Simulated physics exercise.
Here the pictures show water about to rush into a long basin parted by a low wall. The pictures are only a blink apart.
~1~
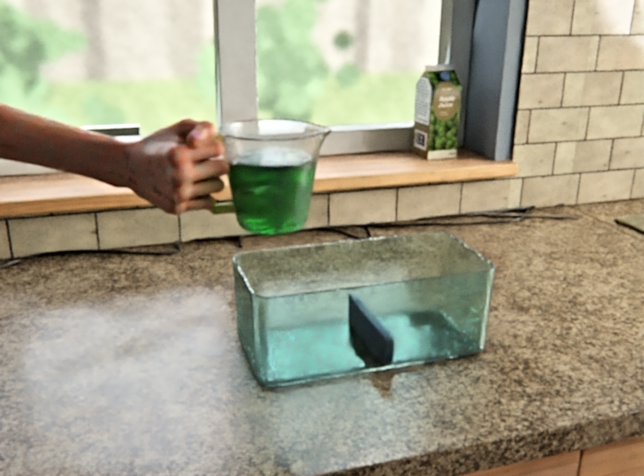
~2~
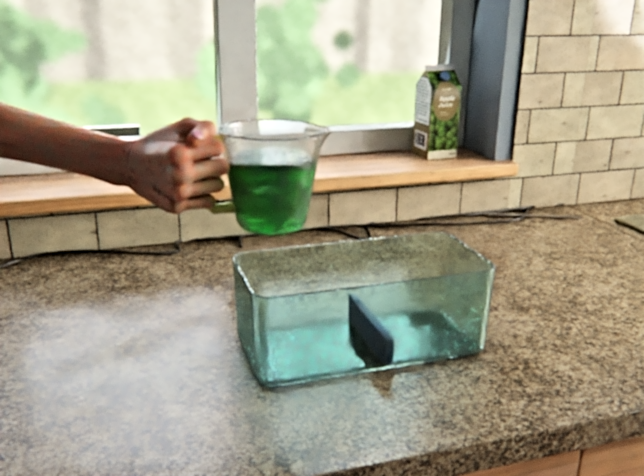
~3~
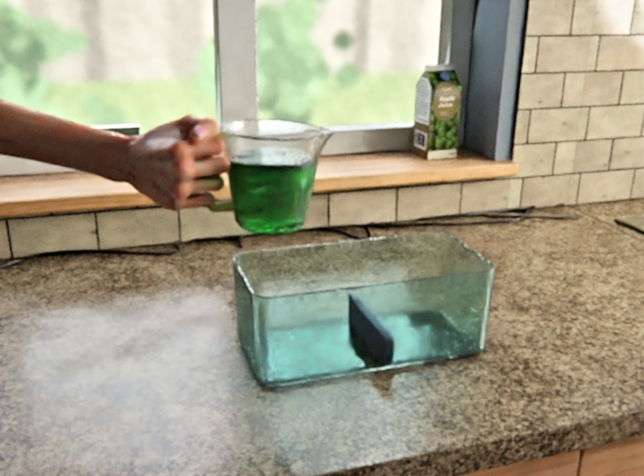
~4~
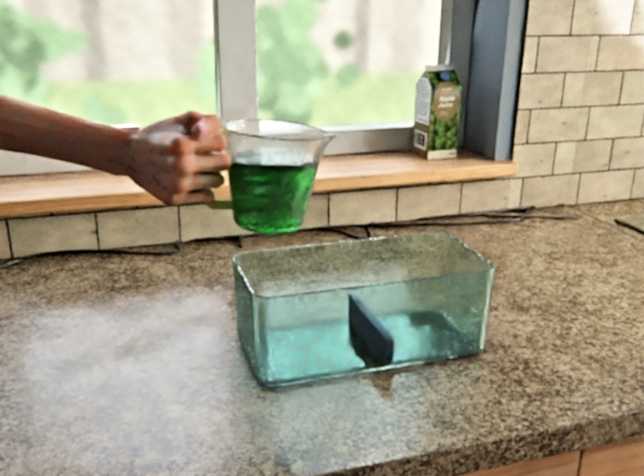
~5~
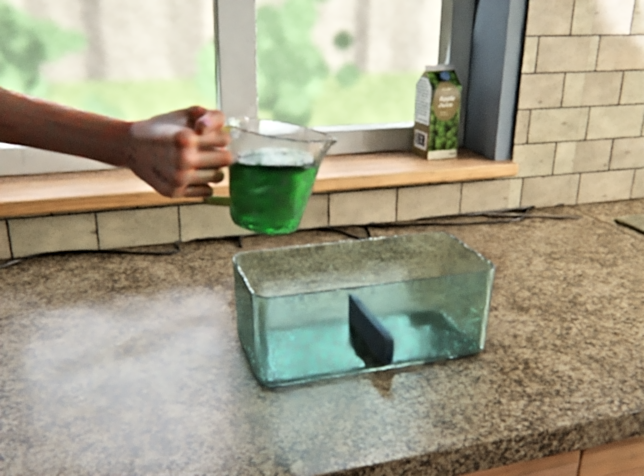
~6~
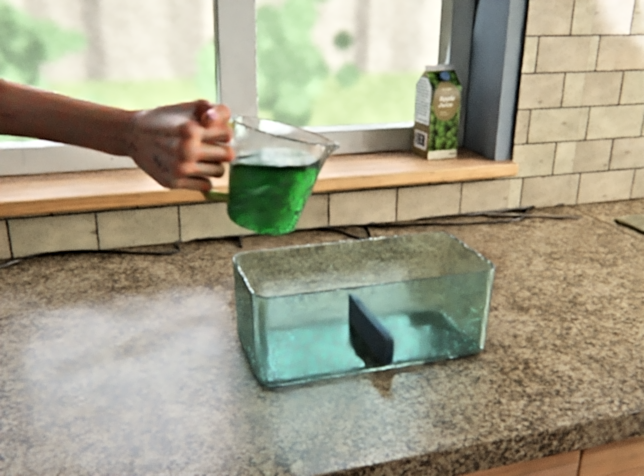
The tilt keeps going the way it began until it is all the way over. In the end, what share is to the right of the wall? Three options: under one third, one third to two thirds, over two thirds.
Answer: One third to two thirds.
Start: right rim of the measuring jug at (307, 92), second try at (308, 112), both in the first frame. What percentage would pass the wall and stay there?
10 and 10 in a hundred.
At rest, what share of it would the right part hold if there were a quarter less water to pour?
Result: Around 25 per cent.
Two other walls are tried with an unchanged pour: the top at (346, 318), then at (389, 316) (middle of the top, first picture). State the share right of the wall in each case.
First try: Roughly 90 per cent; second try: 10 per cent.
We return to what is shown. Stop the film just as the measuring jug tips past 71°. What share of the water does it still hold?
I'd put it near 80 %.
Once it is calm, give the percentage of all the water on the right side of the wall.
It comes to 45 per cent or so.
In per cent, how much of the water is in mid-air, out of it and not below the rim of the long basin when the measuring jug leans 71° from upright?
Estimated: 15 per cent or thereabouts.
A moment on, the measuring jug is tipped part way and 79 per cent is still to pour, 1 is left of the wall and 3 right of it.
Next, the measuring jug is tipped right over and 19 per cent is still to pour, 27 is left of the wall and 40 right of it.
Then the measuring jug is tipped right over and 1 per cent is still to pour, 53 is left of the wall and 45 right of it.
Later the measuring jug is tipped right over and 0 per cent is still to pour, 54 is left of the wall and 46 right of it.
Finally, 54 per cent lies left of the wall, 46 right of it and 0 outside.
